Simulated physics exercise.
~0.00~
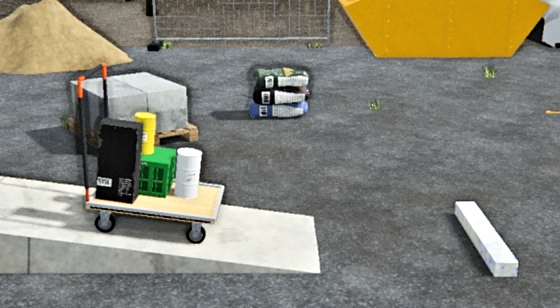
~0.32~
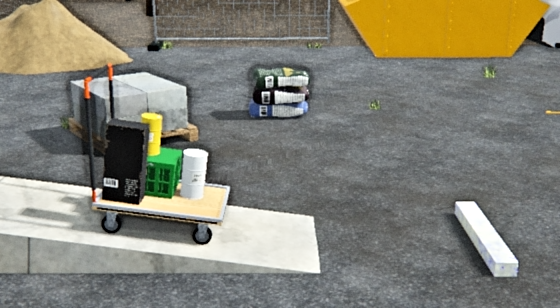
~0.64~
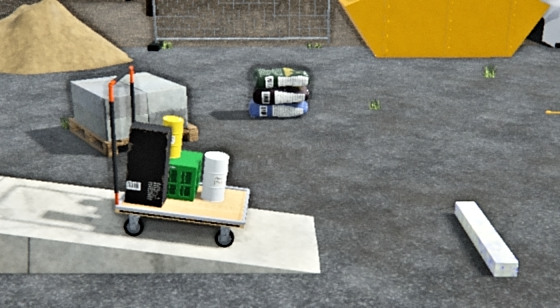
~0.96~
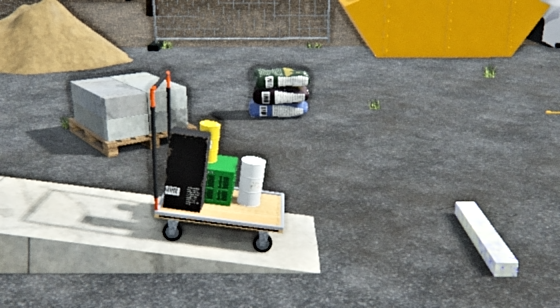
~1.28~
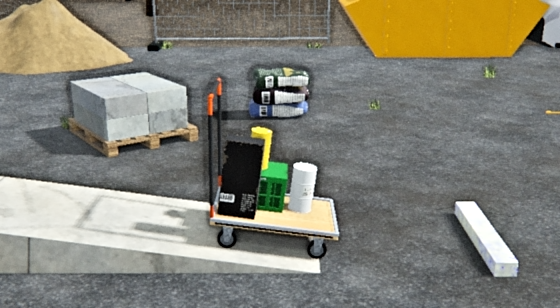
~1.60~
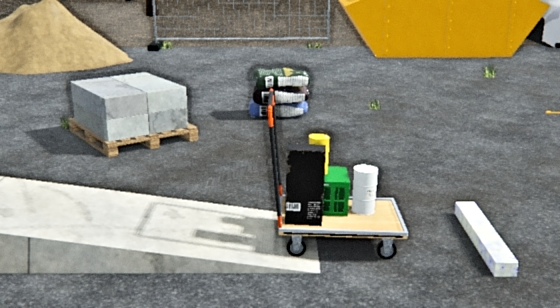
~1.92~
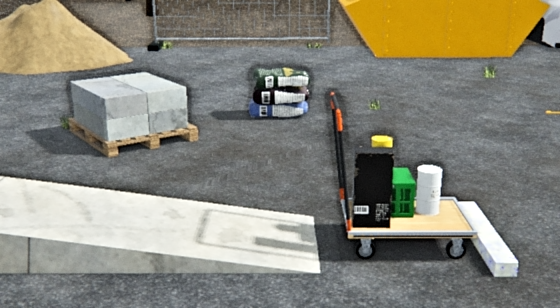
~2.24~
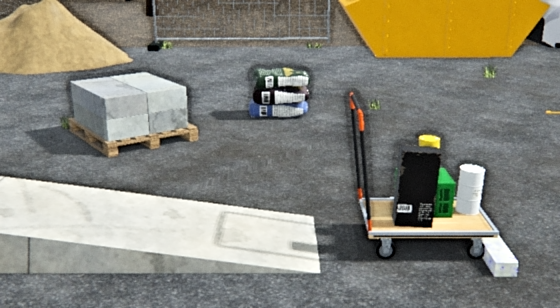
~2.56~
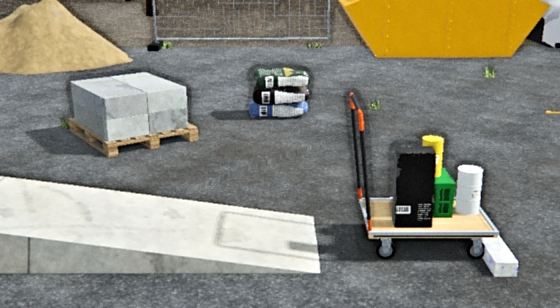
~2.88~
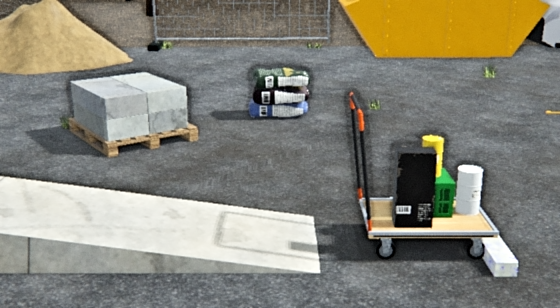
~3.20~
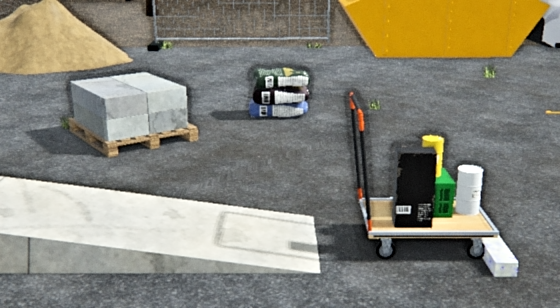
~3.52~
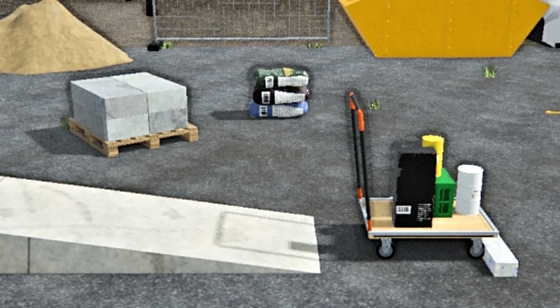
A flat trolley carrying a black box, a green crate and yellow and white canisters rolled right down a ramp and across level ground until it stopped at a pale kerb, where the load shifted but everything stayed upright on the deck.
